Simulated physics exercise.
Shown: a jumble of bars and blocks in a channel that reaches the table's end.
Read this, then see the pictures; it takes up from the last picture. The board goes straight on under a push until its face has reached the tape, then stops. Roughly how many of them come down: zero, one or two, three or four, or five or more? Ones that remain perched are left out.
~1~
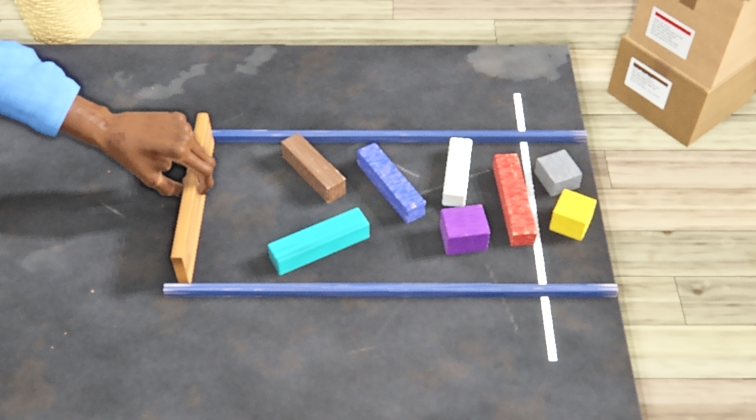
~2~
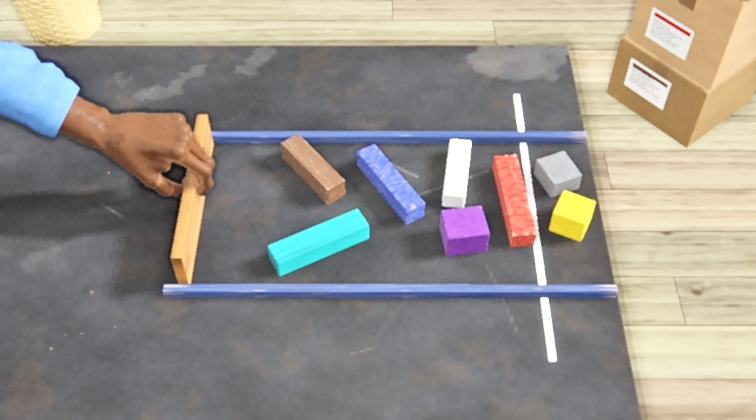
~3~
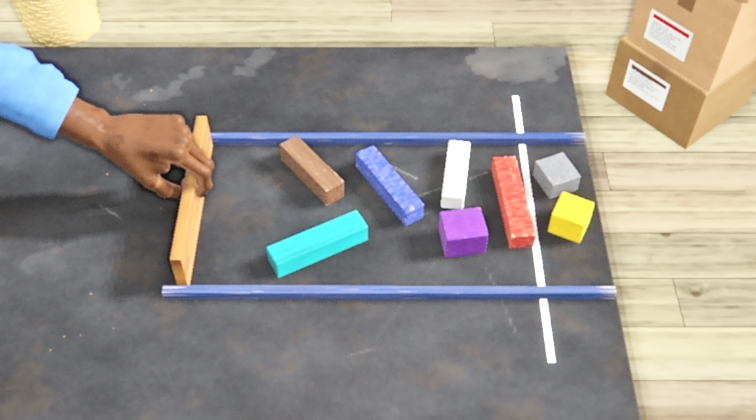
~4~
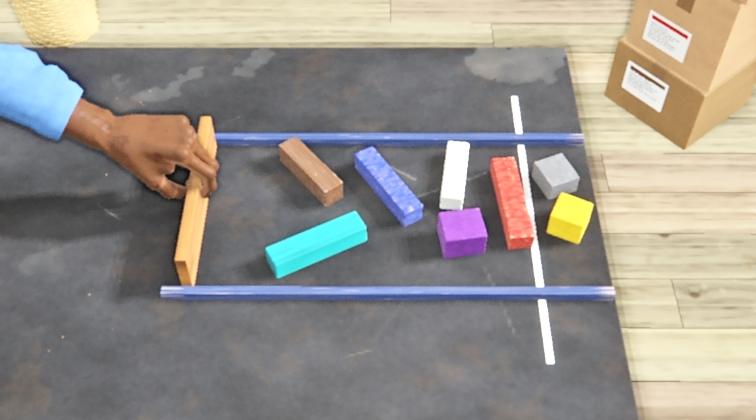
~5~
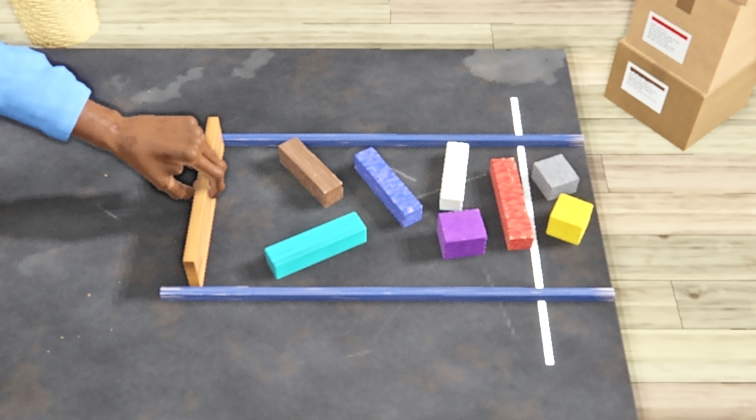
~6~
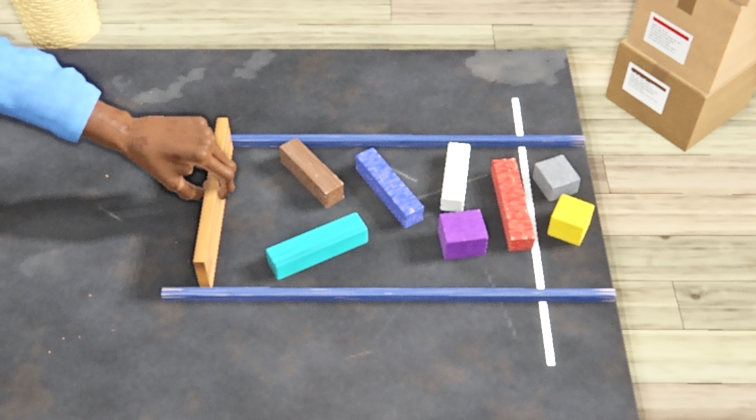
The push clears three or four off the end, I'd bet.
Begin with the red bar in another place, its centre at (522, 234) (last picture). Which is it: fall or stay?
Lab note: It goes off the edge.
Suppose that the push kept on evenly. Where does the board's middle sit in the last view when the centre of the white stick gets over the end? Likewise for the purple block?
The middle is at (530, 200) when it's the white stick, and at (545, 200) when it's the purple block.
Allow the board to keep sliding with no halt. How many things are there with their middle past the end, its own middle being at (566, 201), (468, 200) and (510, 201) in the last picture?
Past the end: 6, 1 and 3.
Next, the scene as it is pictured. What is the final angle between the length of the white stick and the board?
Angle: Close to 20 degrees.
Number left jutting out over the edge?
Count of overhanging things: 3.
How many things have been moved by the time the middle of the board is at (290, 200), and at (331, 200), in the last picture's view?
The number moved is 2 and then 3.
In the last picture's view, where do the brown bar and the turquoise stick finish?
Going in order: First (538, 176), then (561, 235).
Soon after, none off yet; yellow block at rest near (571, 220); grey block at rest near (556, 178); red bar at rest near (512, 203).
Then, none off yet; yellow block at rest near (571, 220); grey block at rest near (556, 178); red bar at rest near (514, 203).
Further on, none off yet; yellow block moved about its own width near (613, 221); grey block tipped well over near (618, 199); red bar moved about its own width near (585, 204).
At rest, the number that fall off is three or four; fallen, red bar, grey block and yellow block.
